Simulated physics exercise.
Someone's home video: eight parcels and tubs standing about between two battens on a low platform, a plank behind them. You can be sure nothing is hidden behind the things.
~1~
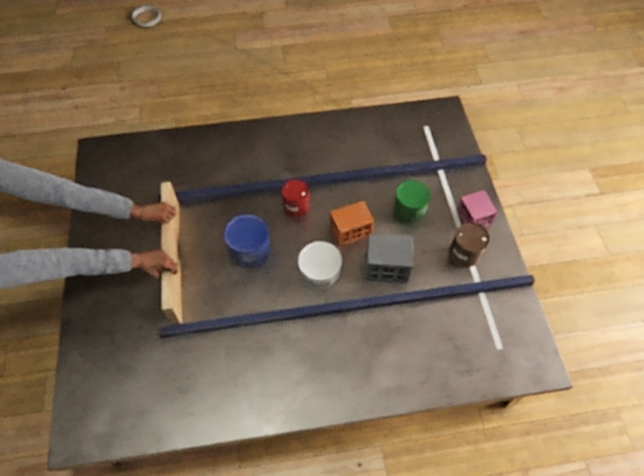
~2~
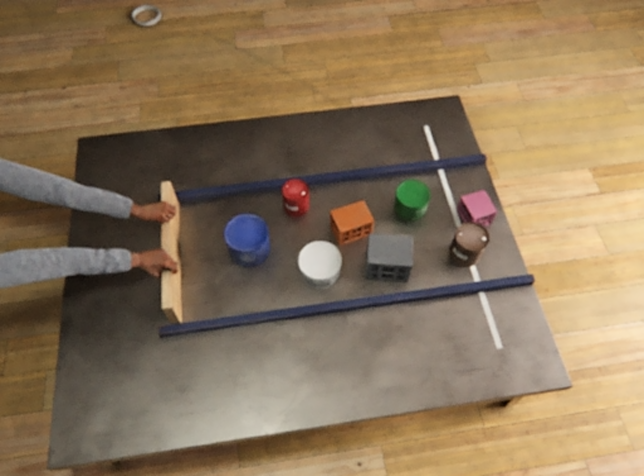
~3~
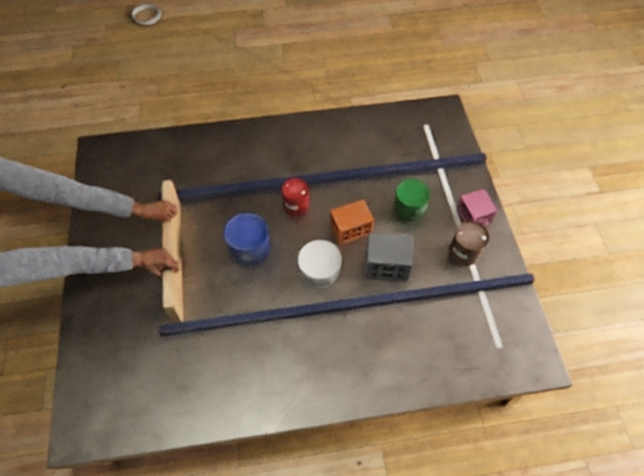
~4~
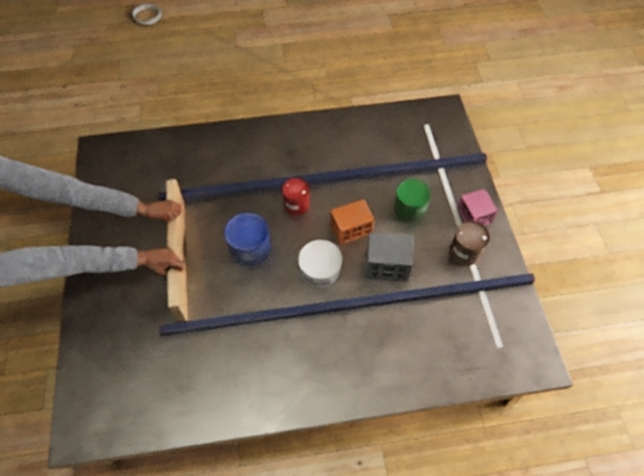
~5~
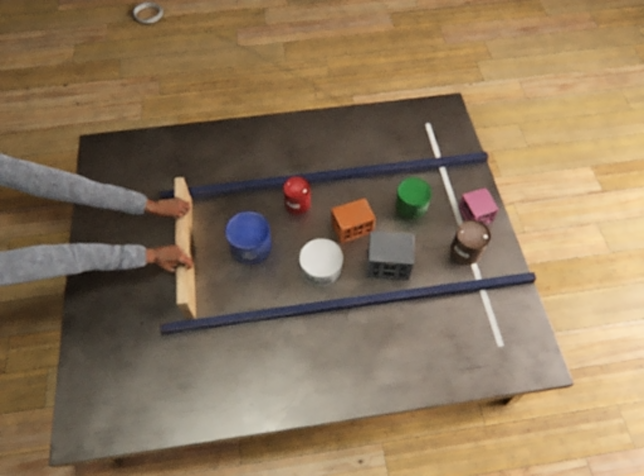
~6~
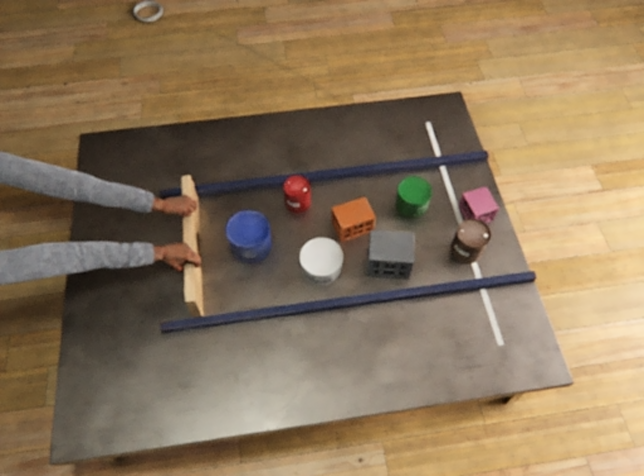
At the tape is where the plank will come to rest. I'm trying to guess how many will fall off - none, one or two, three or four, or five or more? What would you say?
I'd say three or four.
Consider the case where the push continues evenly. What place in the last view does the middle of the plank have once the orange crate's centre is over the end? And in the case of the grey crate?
First near (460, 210), second near (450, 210).
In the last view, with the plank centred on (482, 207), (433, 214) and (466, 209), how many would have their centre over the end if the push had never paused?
Past-the-end tally - position 1: 5, position 2: 2, position 3: 5.
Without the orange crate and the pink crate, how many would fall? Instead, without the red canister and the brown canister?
Fallen: 2 in the first try, 3 in the other.
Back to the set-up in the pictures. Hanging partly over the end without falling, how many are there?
It would come to 1.
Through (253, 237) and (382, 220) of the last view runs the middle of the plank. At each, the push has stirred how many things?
The number moved is 1 and then 7.
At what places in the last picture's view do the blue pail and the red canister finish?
Final positions - blue pail around (480, 201), red canister around (462, 174).
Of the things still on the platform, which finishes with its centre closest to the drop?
The orange crate.
Soon after, none off yet; pink crate at rest near (478, 207); brown canister at rest near (470, 241); green pail at rest near (413, 198).
After that, none off yet; pink crate at rest near (478, 207); brown canister displaced a little near (480, 239); green pail displaced about its own width near (453, 186).
In the end, the number that fall off is three or four; gone, grey crate, green pail, brown canister and pink crate.
